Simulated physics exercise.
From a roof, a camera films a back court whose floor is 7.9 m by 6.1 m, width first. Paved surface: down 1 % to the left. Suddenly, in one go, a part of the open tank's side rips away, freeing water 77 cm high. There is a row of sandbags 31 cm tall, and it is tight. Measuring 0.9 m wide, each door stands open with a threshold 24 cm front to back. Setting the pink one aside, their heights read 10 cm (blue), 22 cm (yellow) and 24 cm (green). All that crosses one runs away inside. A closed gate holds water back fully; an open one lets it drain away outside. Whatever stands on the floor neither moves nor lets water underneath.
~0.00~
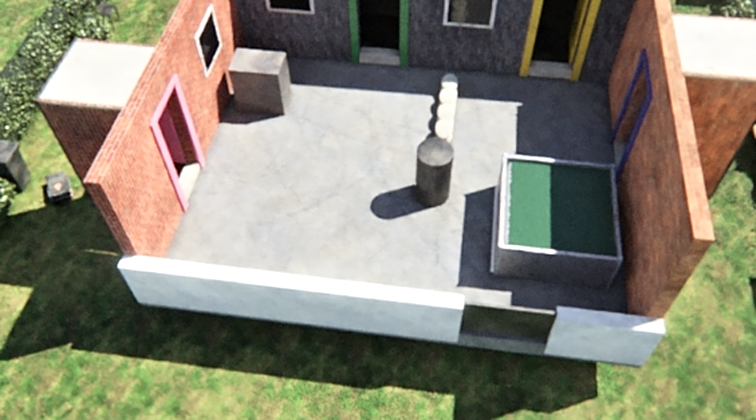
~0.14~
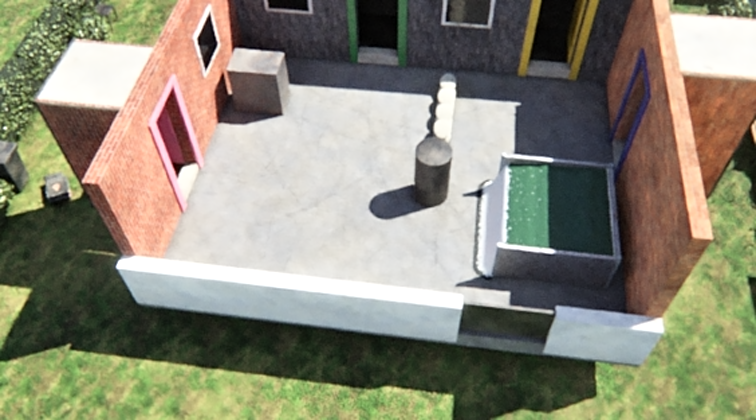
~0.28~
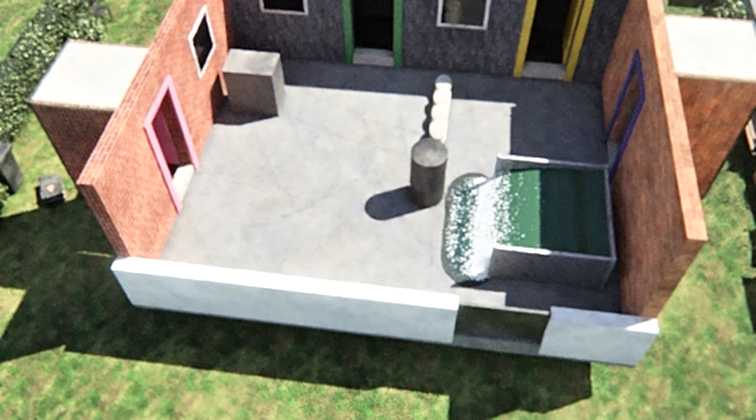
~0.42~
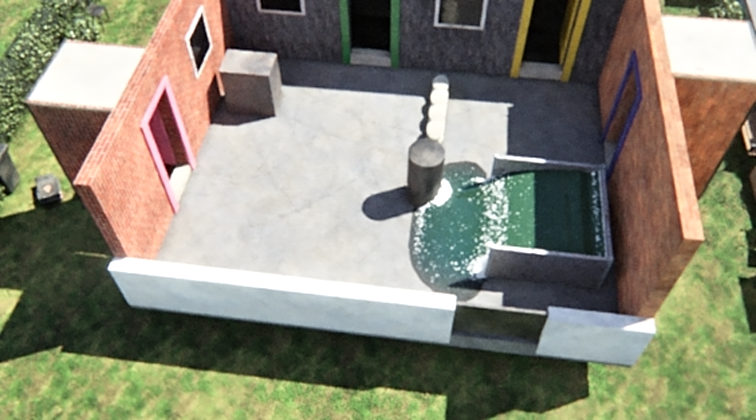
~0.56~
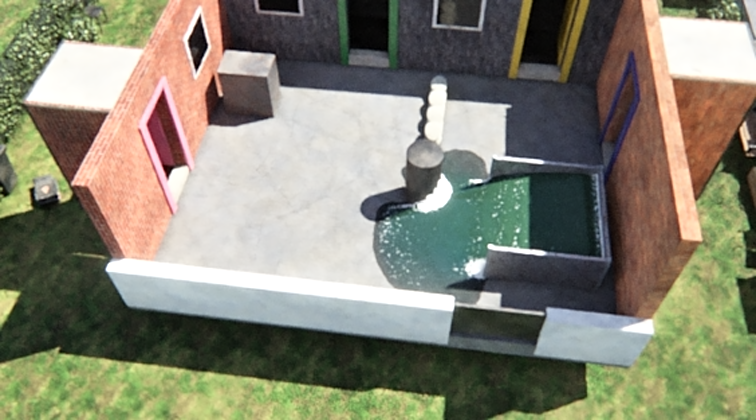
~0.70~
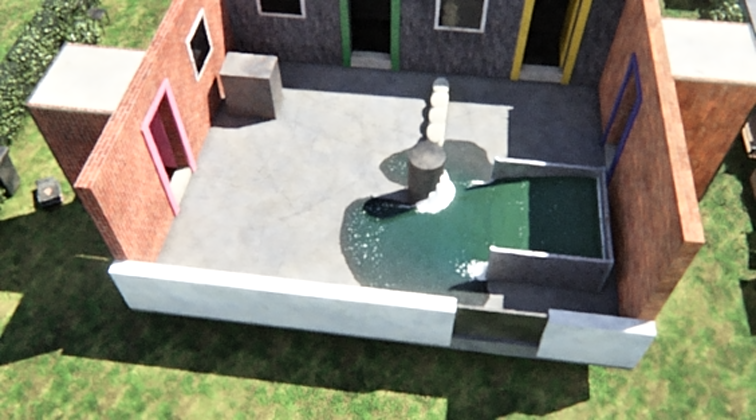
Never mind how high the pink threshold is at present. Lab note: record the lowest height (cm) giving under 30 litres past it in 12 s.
Lowest height: 15 cm.
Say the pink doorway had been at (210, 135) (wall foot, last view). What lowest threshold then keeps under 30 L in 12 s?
15 cm.
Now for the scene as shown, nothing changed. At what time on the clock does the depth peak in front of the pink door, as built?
That happens close to 3.2 s on the clock.
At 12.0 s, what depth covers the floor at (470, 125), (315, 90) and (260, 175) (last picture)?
Roughly 2, then 8, then 10 cm.
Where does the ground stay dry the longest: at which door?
Last in order comes the blue door.
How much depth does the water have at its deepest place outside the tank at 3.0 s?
Close to 40 centimetres.
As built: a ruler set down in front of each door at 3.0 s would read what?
Lab note, depth in cm: Blue 0; yellow 4; green 5; pink 22.
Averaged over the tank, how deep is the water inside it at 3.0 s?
About 12 centimetres on average.
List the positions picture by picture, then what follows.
The open tank at (558, 207) is whole and still, 77 cm deep; the pink door at (181, 150) is dry, in the first picture.
The gap is at (499, 218), the front 0.3 m out at (479, 269); the back of the open tank holds 77 cm, in the second picture.
The gap is at (494, 221), the front 0.8 m out at (446, 233); the back of the open tank holds 76 cm, in the third picture.
Water pours out at (491, 222) and has run 1.3 m, to (414, 253); about 13 cm deep outside, 69 cm at the back, in the fourth picture.
The front is at (379, 223), 2.0 m from the gap at (489, 223); 4.9 m2 of floor is wet, 65 cm left at the back, in the fifth picture.
The gap is at (492, 225), the front 2.6 m out at (345, 240); the back of the open tank holds 63 cm; 3.2 m in a straight line remain to the pink door at (172, 155), in the sixth picture.
After 1.4 s water covers 40 % of the floor, deepest (45 cm) near (443, 209); it has not reached the pink door.
After 3.0 s water covers 70 % of the floor, deepest (40 cm) near (146, 290); 22 cm at the pink door, 10 litres in over its 16 cm threshold.
After 12.0 s water covers 95 % of the floor, deepest (14 cm) near (237, 62); 10 cm at the pink door, 23 litres in over its 16 cm threshold.
At the pink door as built, the water arrived by 1.6 s and peaked near 23 cm at 3.2 s.
Run again over the same 12 s with other heights there, 55 litres in over 12.5 cm, 20 litres over 16.5 cm. The limit of 30 litres is kept from about 15 cm up.
